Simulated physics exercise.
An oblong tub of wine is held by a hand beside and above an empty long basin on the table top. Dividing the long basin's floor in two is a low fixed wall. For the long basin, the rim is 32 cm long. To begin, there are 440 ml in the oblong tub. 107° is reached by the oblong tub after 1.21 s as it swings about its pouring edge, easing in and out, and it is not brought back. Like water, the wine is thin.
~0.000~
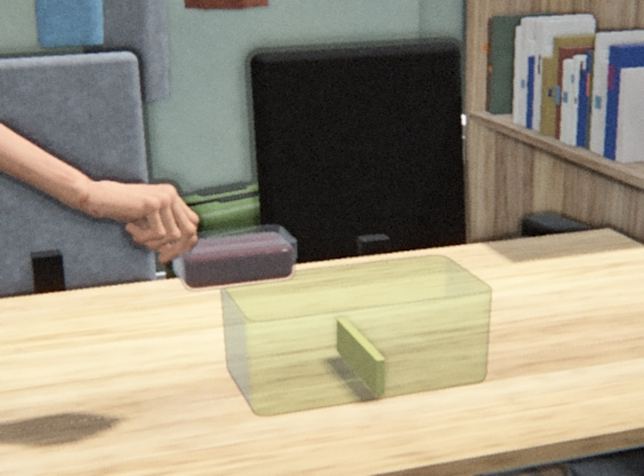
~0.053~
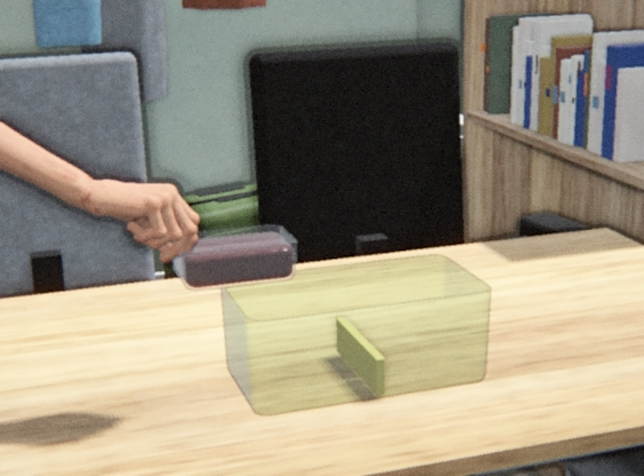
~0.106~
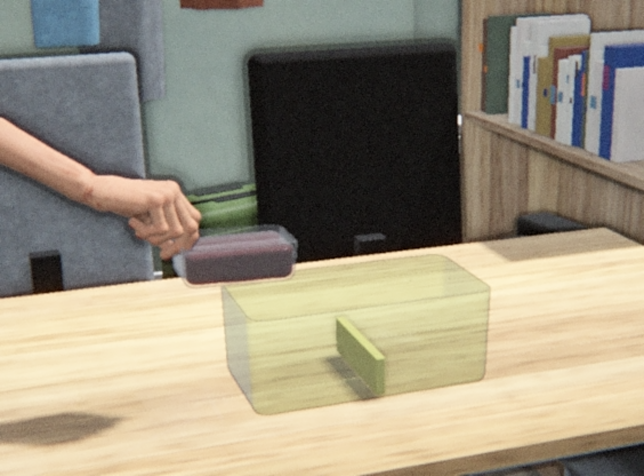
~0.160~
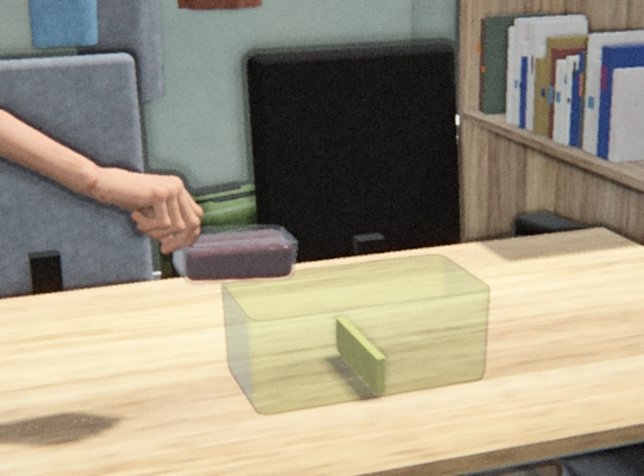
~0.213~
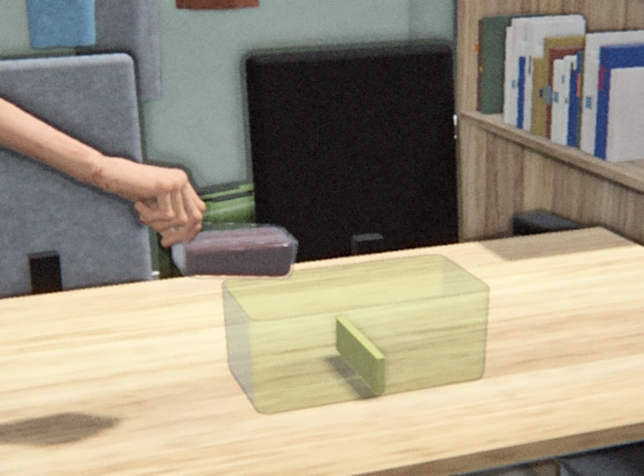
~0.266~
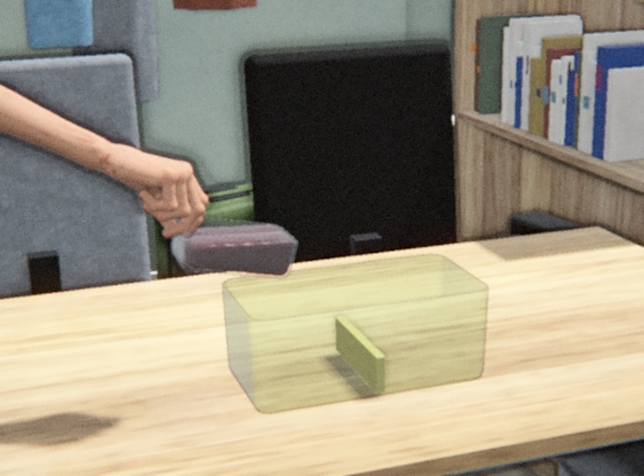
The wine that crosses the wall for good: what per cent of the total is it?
It is about 51 per cent of the total.
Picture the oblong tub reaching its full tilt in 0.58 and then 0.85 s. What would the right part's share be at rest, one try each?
The first try gives around 65 percent, the second around 65 percent.
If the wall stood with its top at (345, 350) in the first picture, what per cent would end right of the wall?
Roughly 75 %.
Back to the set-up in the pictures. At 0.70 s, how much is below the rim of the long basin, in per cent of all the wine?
Near 36 in a hundred.
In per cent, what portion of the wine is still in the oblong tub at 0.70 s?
Some 24 per cent.
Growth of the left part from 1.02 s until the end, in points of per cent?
I'd put it at some 7 percent.
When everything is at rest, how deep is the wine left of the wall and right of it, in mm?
About 8 mm left, about 10 mm right.
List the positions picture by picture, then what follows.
The first frame shows tilt 0°; pouring edge (288, 235); surface from (177, 250) to (286, 239); the long basin's rim runs from (233, 302) to (468, 273); the wall's top is at (360, 339).
The second frame shows tilt 1°; pouring edge (288, 235); surface from (178, 250) to (285, 239).
The third frame shows tilt 2°; pouring edge (289, 235); surface from (178, 249) to (286, 237).
The fourth frame shows tilt 5°; pouring edge (289, 236); surface from (179, 247) to (286, 236).
The fifth frame shows tilt 8°; pouring edge (289, 236); surface from (179, 243) to (286, 234).
The sixth frame shows tilt 12°; pouring edge (289, 236); surface from (179, 238) to (287, 230).
By 0.70 s the tilt is 66° and 24 per cent is still to pour, 30 is left of the wall and 5 right of it.
By 1.02 s the tilt is 100° and 3 per cent is still to pour, 40 is left of the wall and 51 right of it.
By 1.35 s the tilt is 107° and 0 per cent is still to pour, 48 is left of the wall and 51 right of it.
By 1.71 s the tilt is 107° and 0 per cent is still to pour, 48 is left of the wall and 51 right of it.
At rest 48 per cent lies left of the wall, 51 right of it and 1 outside.
